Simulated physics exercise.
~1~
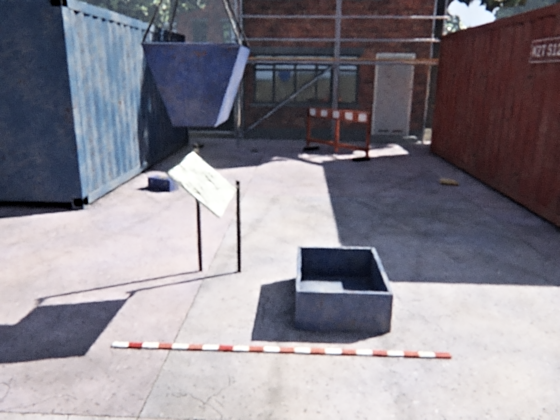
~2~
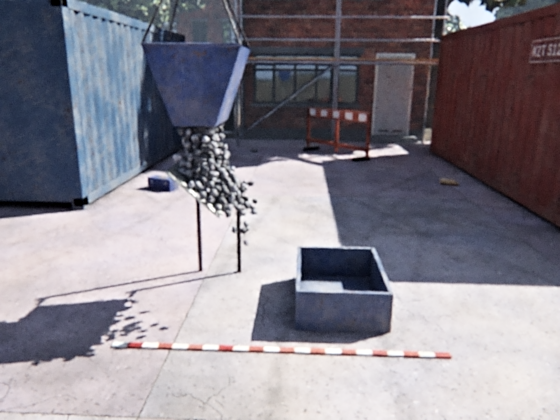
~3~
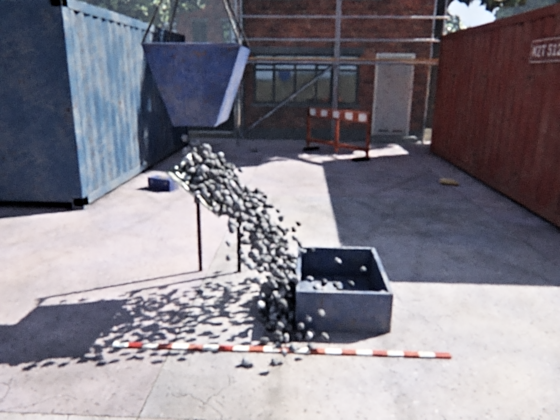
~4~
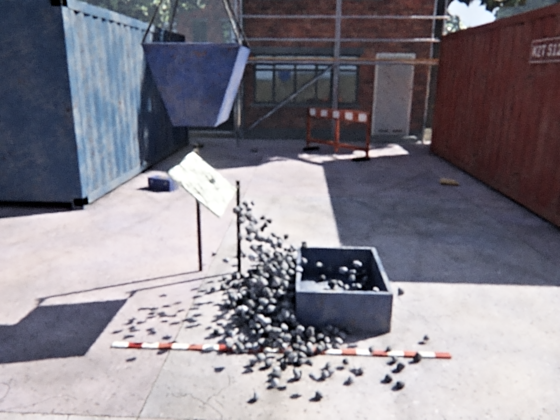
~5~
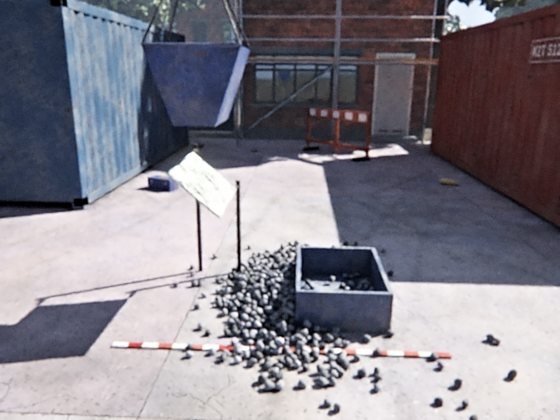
A raised hopper drops grey stones down a tilted plate, and most pile up left of the bin.
